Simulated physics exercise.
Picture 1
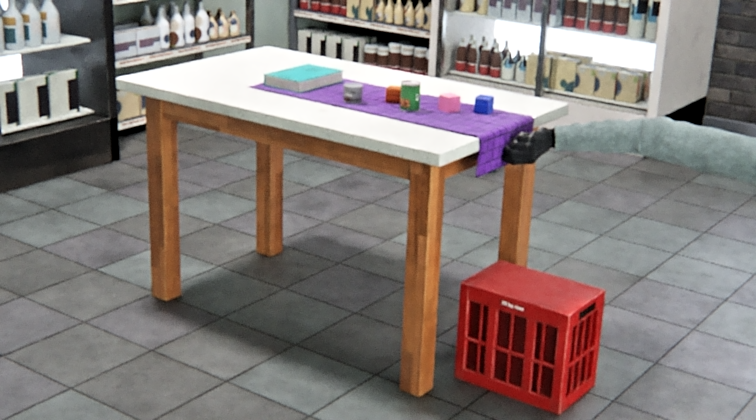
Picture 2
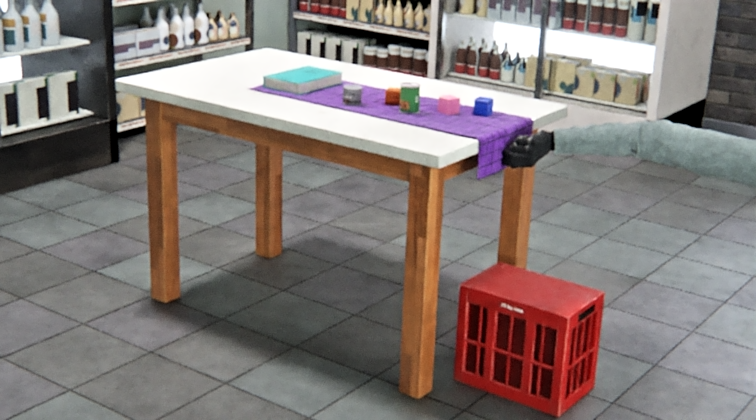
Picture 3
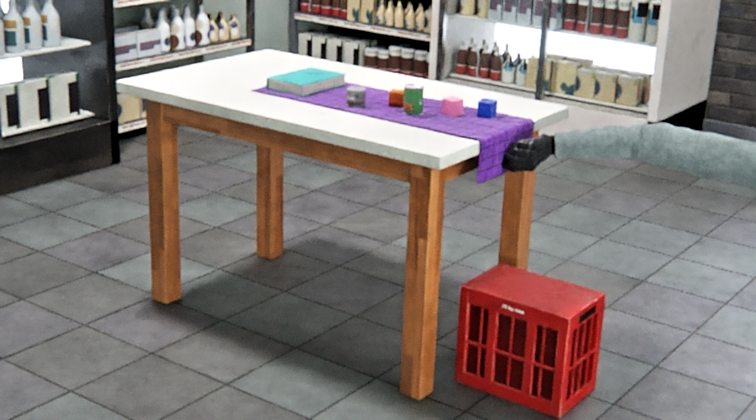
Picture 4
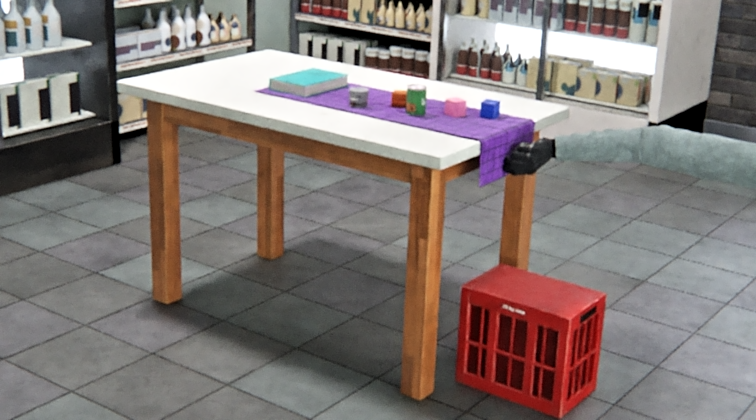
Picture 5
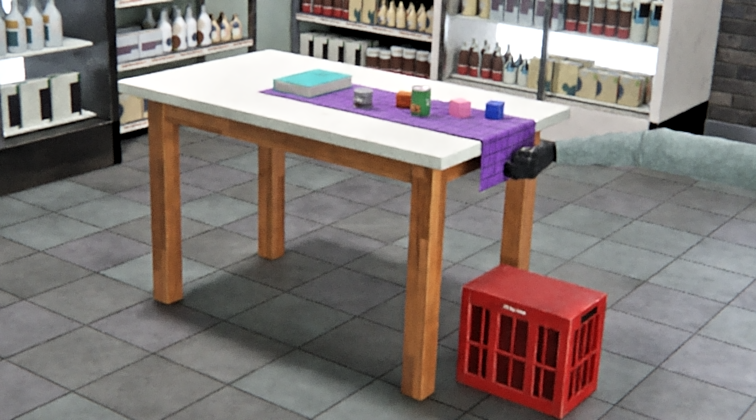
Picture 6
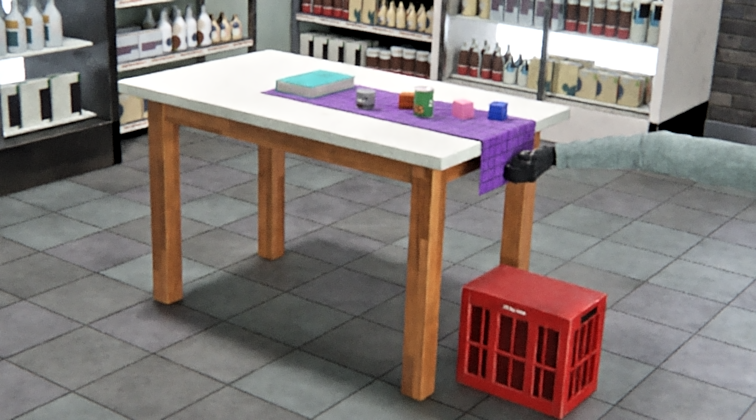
To begin with, a purple cloth lies along a white-topped table, holding a teal book and a row of small colourful items, its end gripped above a red crate. The pale arm's black gripper slowly draws the cloth down and slightly right, and the book and items shift a little rightward with it.
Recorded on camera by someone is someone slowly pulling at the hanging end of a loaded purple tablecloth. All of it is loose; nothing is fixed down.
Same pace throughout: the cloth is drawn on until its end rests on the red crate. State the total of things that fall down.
This will send three of them over the edge.
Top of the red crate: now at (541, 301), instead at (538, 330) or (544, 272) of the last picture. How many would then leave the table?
4 and 2.
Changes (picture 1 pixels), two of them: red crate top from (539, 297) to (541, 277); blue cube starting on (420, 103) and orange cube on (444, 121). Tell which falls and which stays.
The blue cube survives; the orange cube falls.
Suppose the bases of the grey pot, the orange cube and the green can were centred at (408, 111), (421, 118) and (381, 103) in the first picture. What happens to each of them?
The grey pot ends up off; the orange cube ends up off; the green can stays put.
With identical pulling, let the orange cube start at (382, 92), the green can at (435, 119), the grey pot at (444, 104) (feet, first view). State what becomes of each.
Orange cube: Still up. Green can: Off. Grey pot: Off.
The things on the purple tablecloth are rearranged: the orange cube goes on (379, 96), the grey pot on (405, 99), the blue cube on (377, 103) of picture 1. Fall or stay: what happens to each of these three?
Orange cube: Still on; grey pot: Still on; blue cube: Still on.
Early on, hem near (503, 242); blue cube and pink cube gone.
Midway, hem on the crate; blue cube, pink cube and green can gone.
Finally, hem on the crate; blue cube, pink cube and green can gone. It carries off three.
